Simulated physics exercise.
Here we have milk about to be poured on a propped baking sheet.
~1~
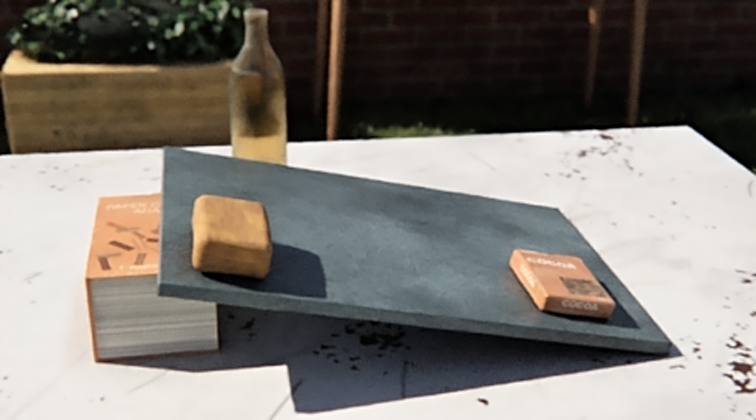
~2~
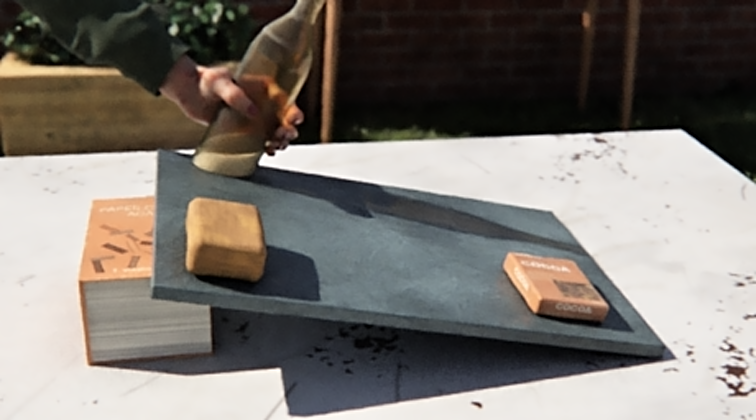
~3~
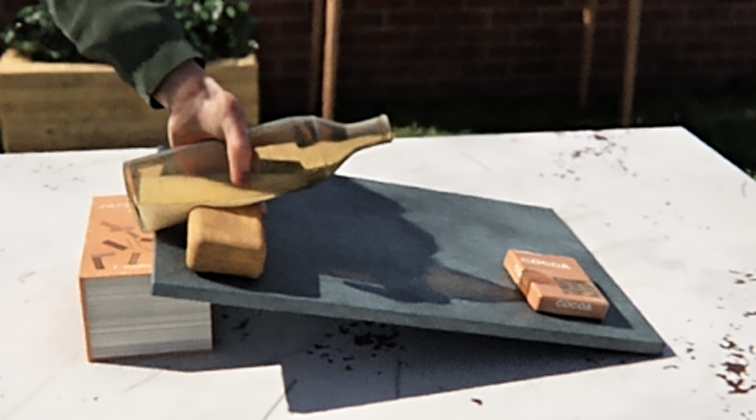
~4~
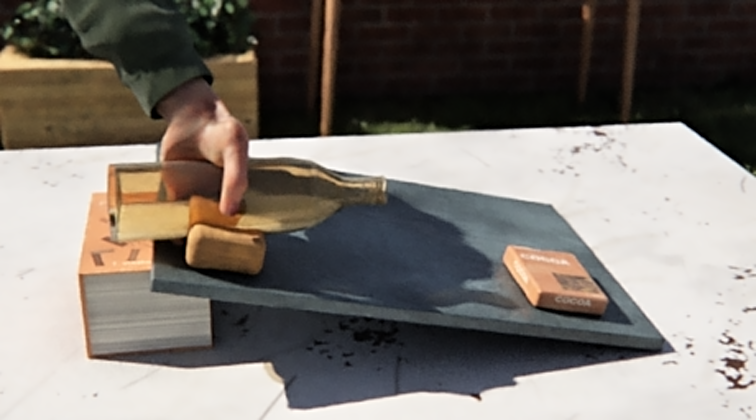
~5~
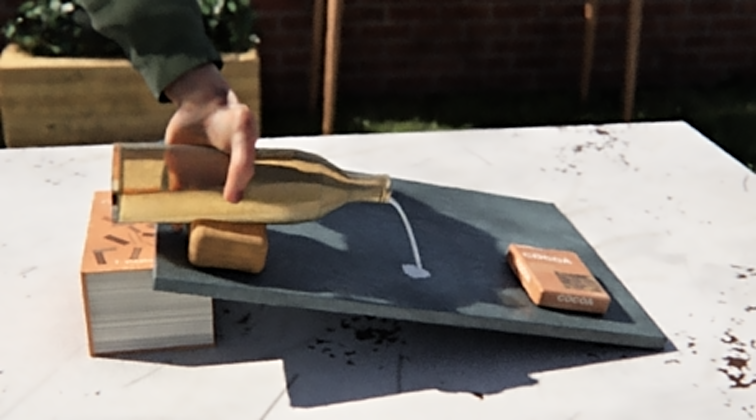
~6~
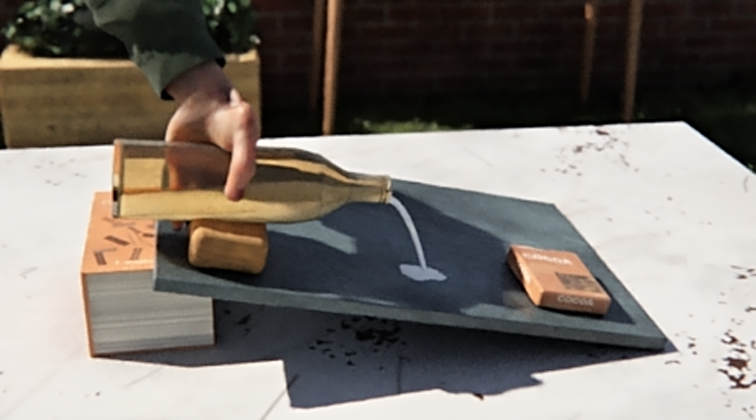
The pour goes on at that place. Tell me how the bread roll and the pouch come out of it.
The bread roll escapes; the pouch is reached.
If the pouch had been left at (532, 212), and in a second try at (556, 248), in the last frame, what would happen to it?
In the first try it escapes; in the second it is reached.
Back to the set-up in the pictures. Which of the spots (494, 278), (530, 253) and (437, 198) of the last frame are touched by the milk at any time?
First reached, second reached, third untouched.
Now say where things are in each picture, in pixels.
In the first picture, the baking sheet slopes down to the right; bottle (259, 108) nearly empty; bread roll (231, 236); pouch (561, 283).
In the second picture, bottle (267, 82) tipped 30° with all of its load; bread roll (225, 239).
In the third picture, bottle (266, 162) tipped 75° with all of its load; pouch (555, 284).
In the fourth picture, the baking sheet slopes down to the right; bottle (256, 196) tipped 90° with all of its load; bread roll (224, 232).
In the fifth picture, the first of it lands; bottle (259, 186) tipped 95° with all of its load; pouch (556, 278).
In the sixth picture, the first of it lands; bottle (259, 184) tipped 95° with nearly all of its load; bread roll (227, 231); pouch (557, 279).
Next, it runs down to the right; the bread roll is clear of it; the pouch is in it.
After that, it runs down to the right and off the end; the bread roll is clear of it; the pouch is in it.
Finally, it runs down to the right and off the end; the bread roll is clear of it; the pouch is in it.
